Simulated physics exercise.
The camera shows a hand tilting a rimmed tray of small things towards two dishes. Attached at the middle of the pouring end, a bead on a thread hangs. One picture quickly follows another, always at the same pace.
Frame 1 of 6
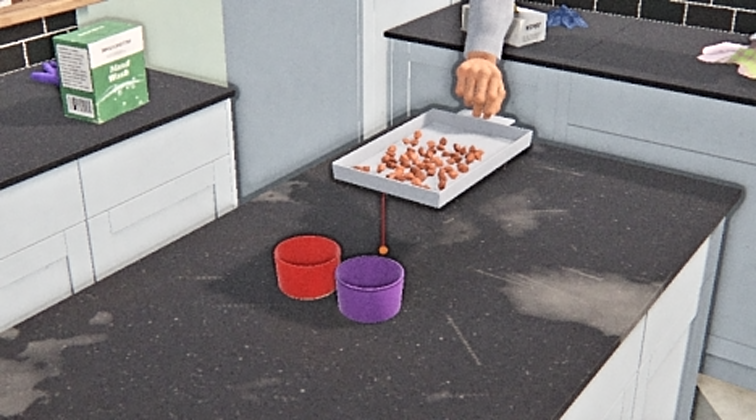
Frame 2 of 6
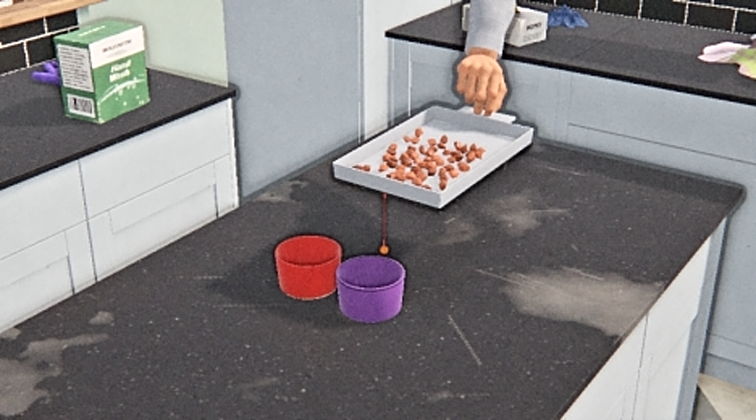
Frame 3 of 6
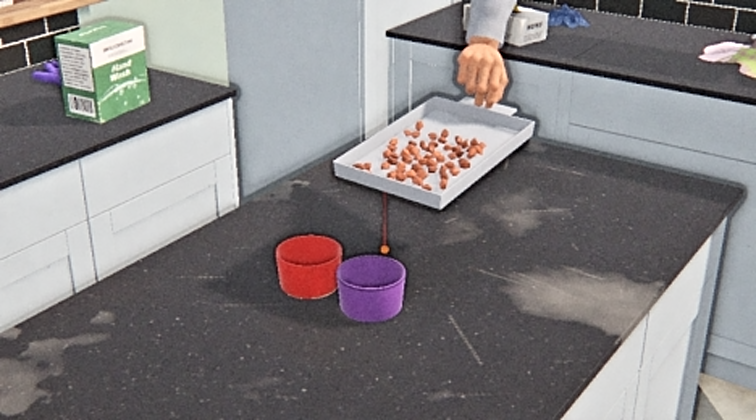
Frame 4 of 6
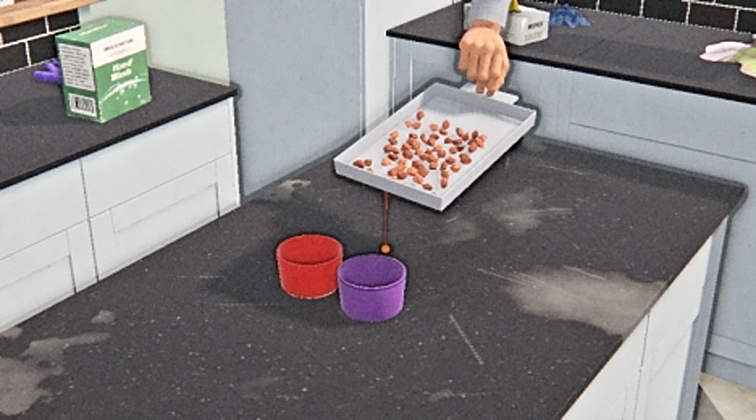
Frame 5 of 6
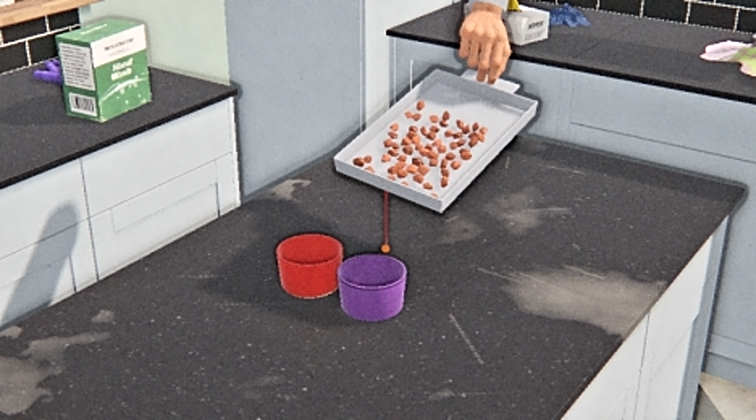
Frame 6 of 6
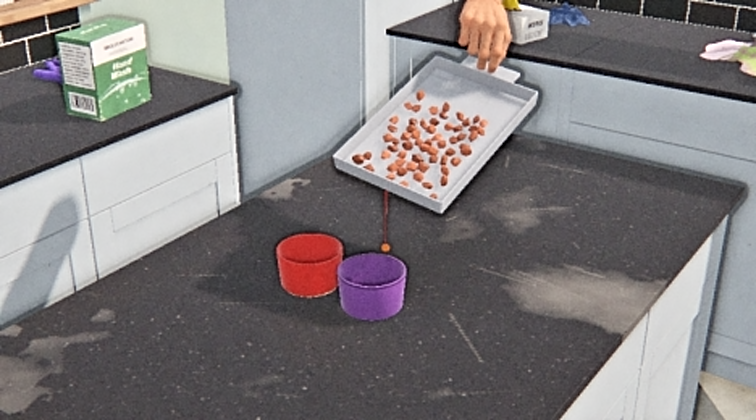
The footage shows a hand gradually tilting a pale rimmed tray of small reddish-brown pieces above a dark countertop, its right front corner dipping lowest, while a bead hangs on a thread near a red dish and a purple dish.
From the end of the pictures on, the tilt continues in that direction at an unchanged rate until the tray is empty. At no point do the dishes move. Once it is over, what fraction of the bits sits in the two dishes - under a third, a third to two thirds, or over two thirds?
The dishes hold under a third of the bits.
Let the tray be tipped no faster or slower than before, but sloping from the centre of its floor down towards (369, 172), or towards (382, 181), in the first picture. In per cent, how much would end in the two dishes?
Around 50 per cent first, around 80 per cent next.
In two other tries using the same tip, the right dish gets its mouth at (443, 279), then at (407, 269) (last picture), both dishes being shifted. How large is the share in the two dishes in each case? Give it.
About 80 per cent, then about 60 per cent.
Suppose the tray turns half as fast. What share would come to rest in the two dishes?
It would be some 10 in a hundred.
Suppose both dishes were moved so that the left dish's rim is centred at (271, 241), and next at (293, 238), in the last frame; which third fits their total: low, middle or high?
In order: Below one third, then under a third.
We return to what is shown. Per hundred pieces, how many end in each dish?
Result - left dish: 0 %; right dish: 10 %.
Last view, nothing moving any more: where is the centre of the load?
Centre at rest: Close to (438, 316).
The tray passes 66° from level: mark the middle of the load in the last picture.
About (424, 174).
Soon after the last picture, tray tipped steeply; all on the tray.
A little later, tray tipped past a quarter turn; about a third on the tray; a small part in the right dish; about a third outside both; a small part in the air.
Later still, tray tipped past a quarter turn; a small part in the right dish; nearly all outside both.
At rest, tray tipped past a quarter turn; a small part in the right dish; none in the left dish; nearly all outside both.
